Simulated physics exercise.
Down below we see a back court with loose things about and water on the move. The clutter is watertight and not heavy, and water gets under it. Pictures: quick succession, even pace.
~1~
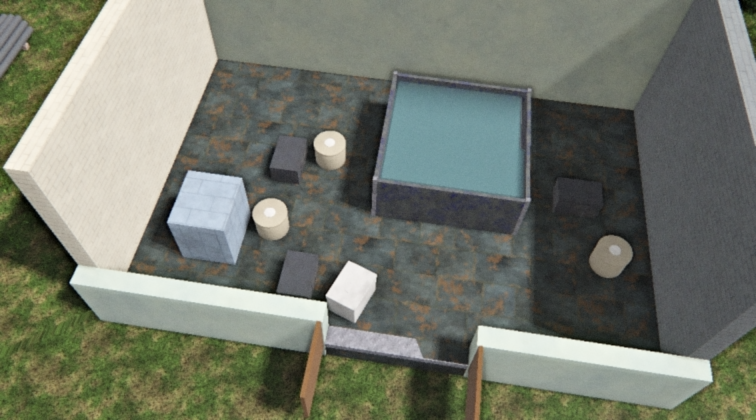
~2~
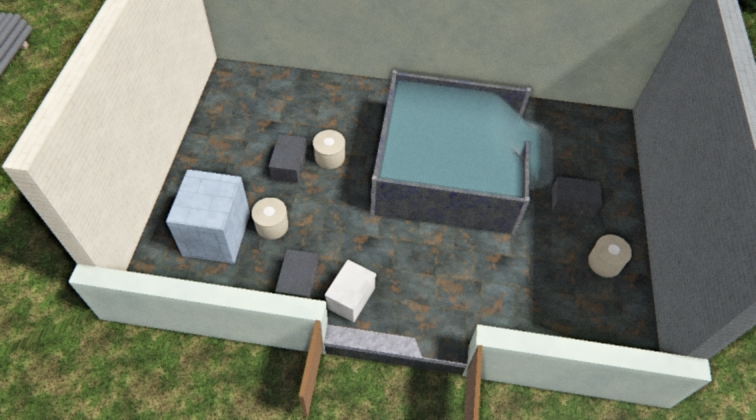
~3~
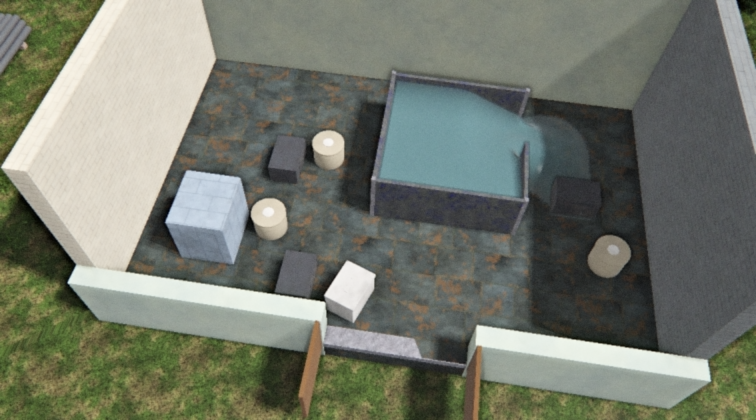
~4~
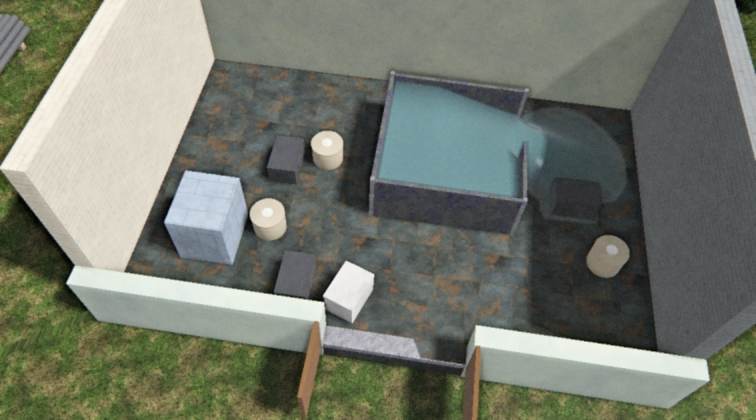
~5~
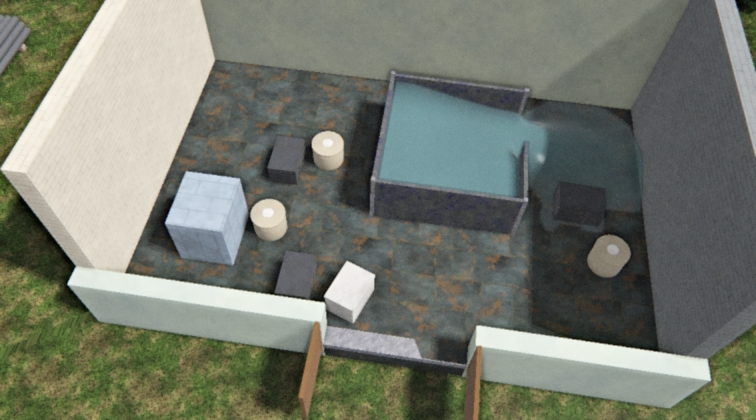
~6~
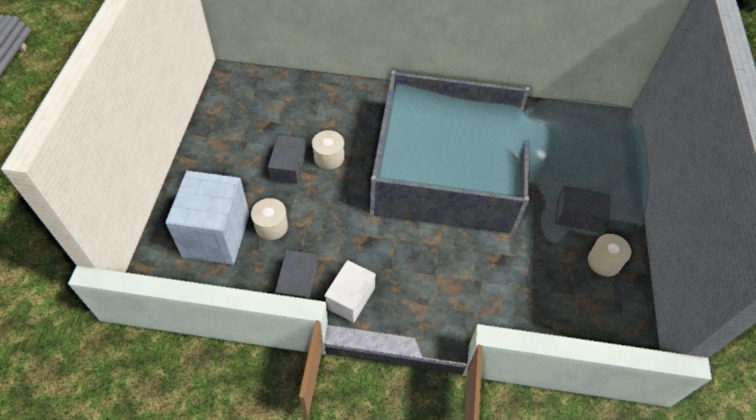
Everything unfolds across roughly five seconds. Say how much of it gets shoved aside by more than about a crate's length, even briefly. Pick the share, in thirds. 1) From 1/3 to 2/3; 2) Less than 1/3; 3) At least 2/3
Option 1: From 1/3 to 2/3.
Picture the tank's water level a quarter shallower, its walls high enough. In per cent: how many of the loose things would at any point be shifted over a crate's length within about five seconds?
Roughly 40 %.
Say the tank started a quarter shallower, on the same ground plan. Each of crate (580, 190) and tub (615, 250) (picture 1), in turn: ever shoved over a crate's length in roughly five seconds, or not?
Taking them in order, went the full length and then went the full length.
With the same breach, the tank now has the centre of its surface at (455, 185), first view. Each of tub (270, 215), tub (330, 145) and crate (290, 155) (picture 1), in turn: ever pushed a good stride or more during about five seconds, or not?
Object by object, in turn: Lingered near its place, lingered near its place, lingered near its place.
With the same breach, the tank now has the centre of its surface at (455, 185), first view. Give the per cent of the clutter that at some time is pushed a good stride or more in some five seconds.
Estimate: Close to 60 per cent.
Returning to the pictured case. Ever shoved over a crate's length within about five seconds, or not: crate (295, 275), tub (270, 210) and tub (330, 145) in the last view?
Goes that far; short of that; short of that.
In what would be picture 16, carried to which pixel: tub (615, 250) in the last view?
Close to (560, 283).
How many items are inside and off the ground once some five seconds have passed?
Number: 4.
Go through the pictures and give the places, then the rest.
In the first frame, a crate at (581, 191) rests on the ground; a tub at (330, 143) rests on the ground; 0 of 7 have shifted.
In the second frame, a crate at (580, 191) rests on the ground; a tub at (329, 142) rests on the ground; 0 of 7 have shifted.
In the third frame, a crate at (579, 191), on the bottom; a tub at (329, 143) rests on the ground; 0 of 7 have shifted.
In the fourth frame, a crate at (578, 193) rests on the ground; a tub at (327, 143) rests on the ground; 0 of 7 have shifted.
In the fifth frame, a crate at (582, 198) rests on the ground, close to its start; a tub at (328, 143) rests on the ground; 1 of 7 have shifted.
In the sixth frame, a crate at (586, 203) rests on the ground, close to its start; a tub at (328, 143) rests on the ground; 1 of 7 have shifted.
A moment on, 0 of 7 are well off their spots; 0 afloat.
Next, 1 of 7 are well off their spots; 0 afloat.
Later, 2 of 7 are well off their spots; 1 afloat.
In the end, 4 of 7 are well off their spots, and 4 have been at some point; 4 afloat.
